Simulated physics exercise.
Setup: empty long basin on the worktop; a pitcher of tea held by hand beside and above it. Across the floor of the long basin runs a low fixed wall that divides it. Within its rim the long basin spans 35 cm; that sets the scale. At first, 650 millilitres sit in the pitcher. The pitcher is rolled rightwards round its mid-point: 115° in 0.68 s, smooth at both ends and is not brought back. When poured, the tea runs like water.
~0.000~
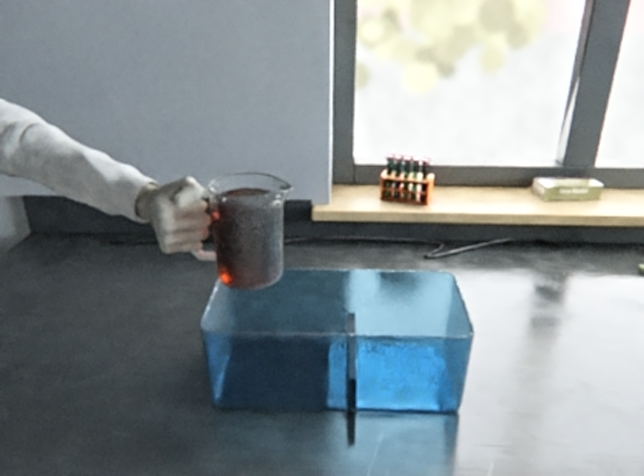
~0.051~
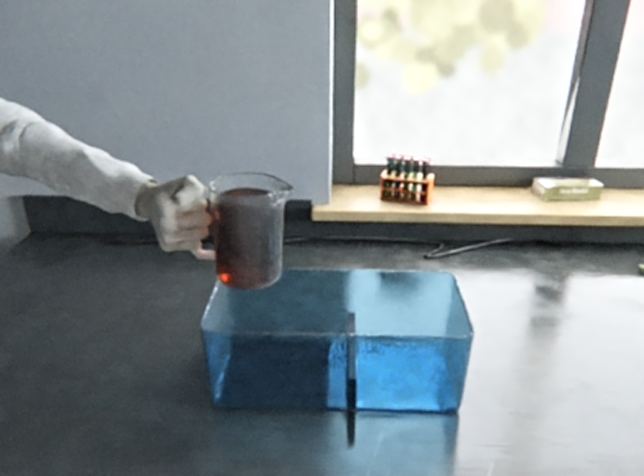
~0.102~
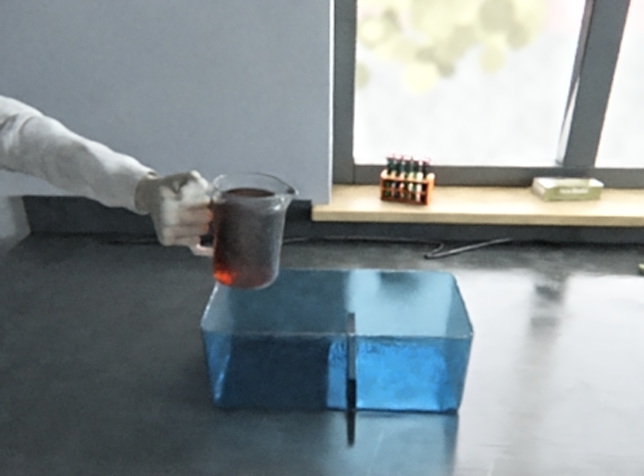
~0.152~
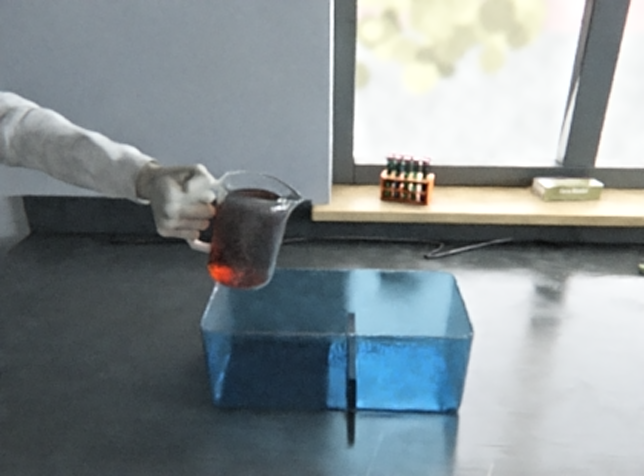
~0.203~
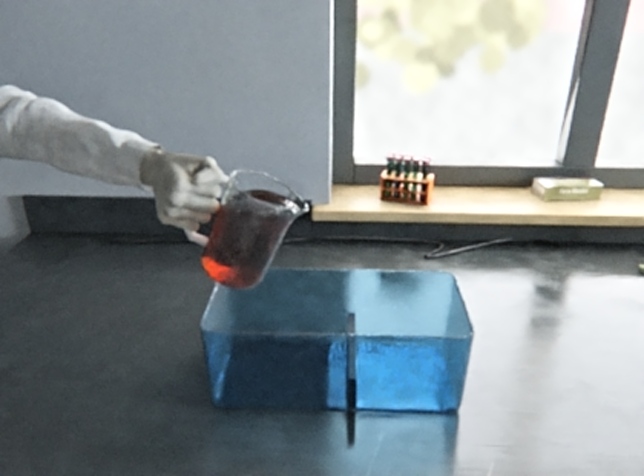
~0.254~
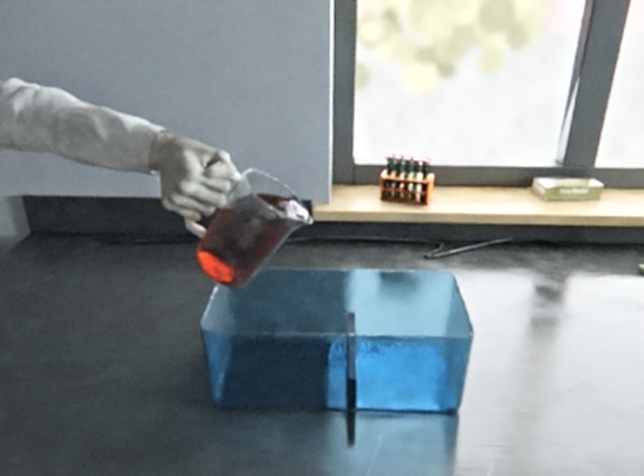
On a dark worktop near a window, a gloved hand holds a glass pitcher of dark reddish tea above a long clear blue basin, then steadily tilts it rightwards, the tea shifting towards the spout.
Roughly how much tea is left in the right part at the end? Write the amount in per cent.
Roughly 15 per cent is left in the right part.
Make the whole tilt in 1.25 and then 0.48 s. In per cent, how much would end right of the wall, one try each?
About 35 %, then about 10 %.
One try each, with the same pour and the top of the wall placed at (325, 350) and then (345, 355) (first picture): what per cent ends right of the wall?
First try about 85 %, second try about 40 %.
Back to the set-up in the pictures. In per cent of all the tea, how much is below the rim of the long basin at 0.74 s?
That comes to about 82 percent.
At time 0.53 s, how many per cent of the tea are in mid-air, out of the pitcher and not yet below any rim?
Near 18 per cent of it all.
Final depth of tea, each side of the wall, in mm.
The left ends up at roughly 18 mm, with the right at roughly 4 mm.
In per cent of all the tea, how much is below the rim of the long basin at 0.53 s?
I reckon close to 24 percent of it.
After 0.53 s the tilt is 102° and 59 per cent is still to pour, 13 is left of the wall and 10 right of it.
After 0.74 s the tilt is 115° and 11 per cent is still to pour, 67 is left of the wall and 14 right of it.
After 0.95 s the tilt is 115° and 0 per cent is still to pour, 81 is left of the wall and 14 right of it.
After 1.18 s the tilt is 115° and 0 per cent is still to pour, 83 is left of the wall and 15 right of it.
In the end 83 per cent lies left of the wall, 15 right of it and 2 outside.
